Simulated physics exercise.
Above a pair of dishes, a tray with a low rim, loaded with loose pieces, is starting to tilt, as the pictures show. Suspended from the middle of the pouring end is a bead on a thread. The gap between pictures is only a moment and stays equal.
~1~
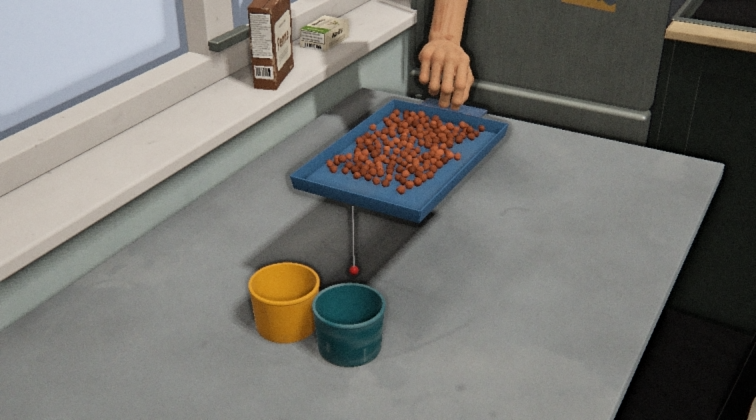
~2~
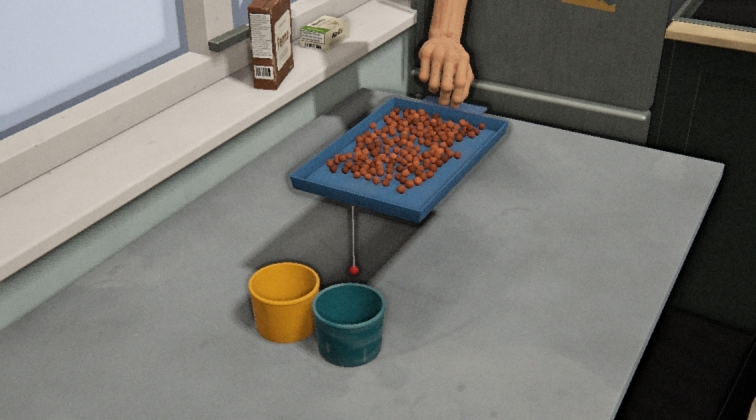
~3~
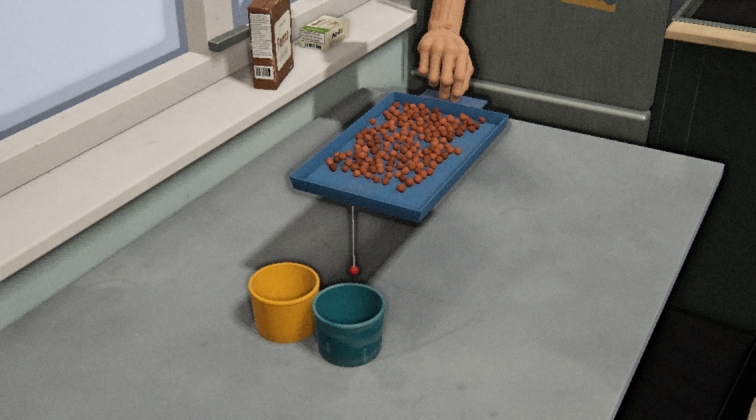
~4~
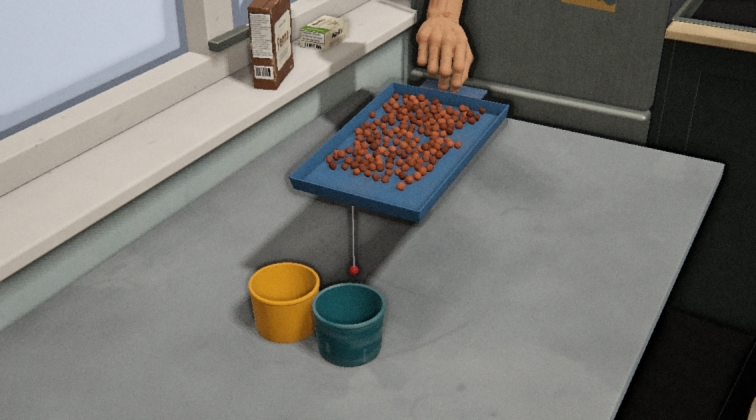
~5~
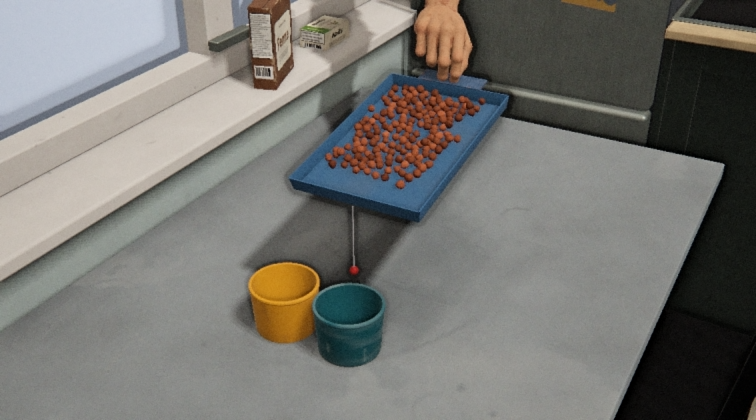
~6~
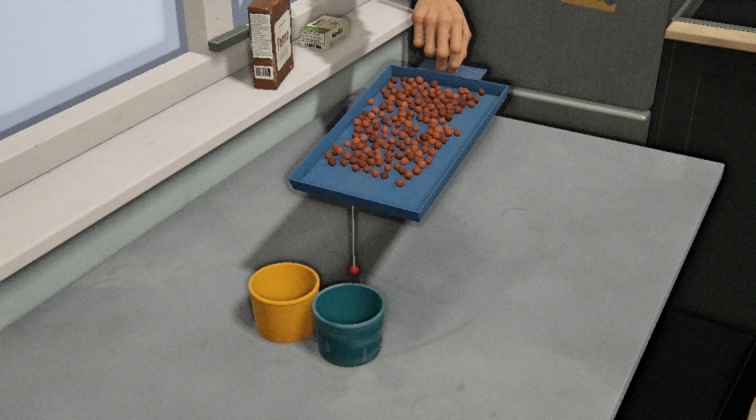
A hand slowly raises the far end of a blue tray of reddish-brown pellets.
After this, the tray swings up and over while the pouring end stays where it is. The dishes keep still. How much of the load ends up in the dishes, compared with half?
The dishes collect the majority.
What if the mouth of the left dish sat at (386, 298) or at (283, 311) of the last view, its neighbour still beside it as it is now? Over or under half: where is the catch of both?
First try: Lower than half; second try: Lower than half.
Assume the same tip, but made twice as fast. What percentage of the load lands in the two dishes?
I'd expect close to 70 per cent.
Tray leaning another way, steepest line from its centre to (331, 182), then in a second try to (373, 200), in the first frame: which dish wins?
For the first slope the lefthand dish, for the second the righthand dish.
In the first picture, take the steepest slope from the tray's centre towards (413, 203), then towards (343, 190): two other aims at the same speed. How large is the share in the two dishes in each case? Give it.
You'd see roughly 20 per cent the first time and 90 per cent the second.
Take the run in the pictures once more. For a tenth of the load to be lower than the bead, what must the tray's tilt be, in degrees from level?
Near 100 degrees.
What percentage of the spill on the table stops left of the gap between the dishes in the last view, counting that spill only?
Reading: Around 60 %.
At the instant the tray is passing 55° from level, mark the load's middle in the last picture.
Centre estimate: (353, 159).
Soon, tray tipped steeply; nearly all on the tray; a stray few in the air.
A while on, tray tipped right over; nearly all on the tray; a stray few in the right dish; a stray few in the left dish; a small part outside both; a stray few in the air.
Towards the end, tray tipped past a quarter turn; about a third in the right dish; about a third in the left dish; about a quarter outside both.
Finally, tray tipped past a quarter turn; about a third in the right dish; about a third in the left dish; about a quarter outside both.
